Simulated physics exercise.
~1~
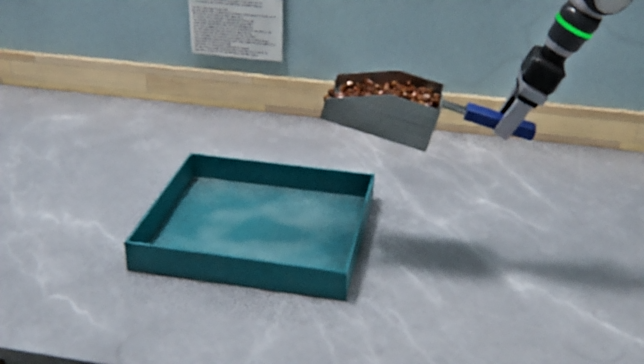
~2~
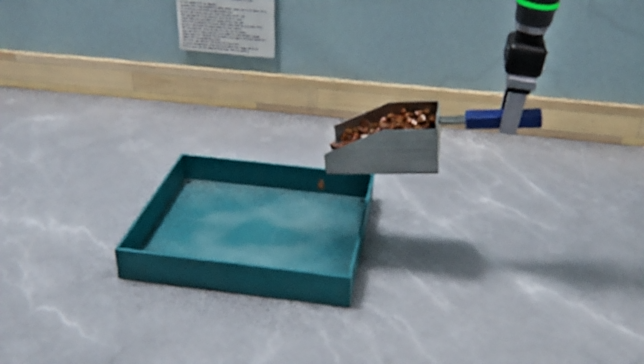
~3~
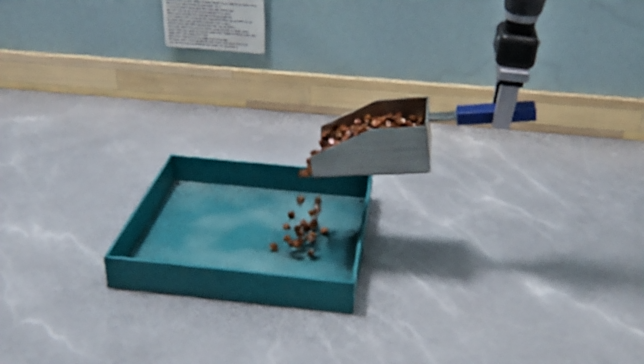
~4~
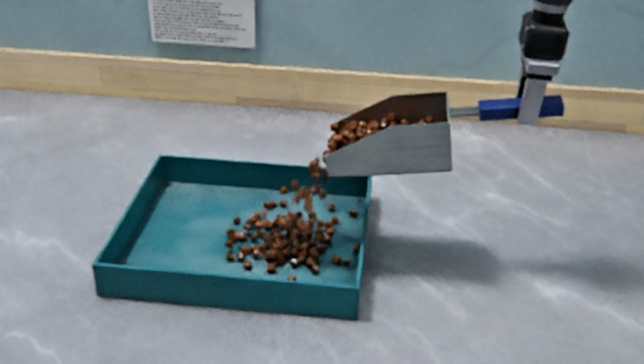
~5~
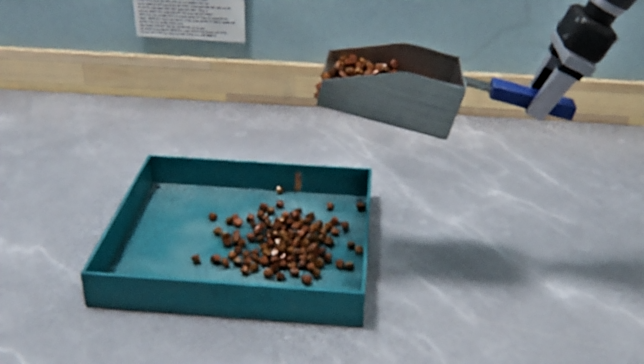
Above a teal tray, a robot arm tips a scoop, spilling some brown pellets in.
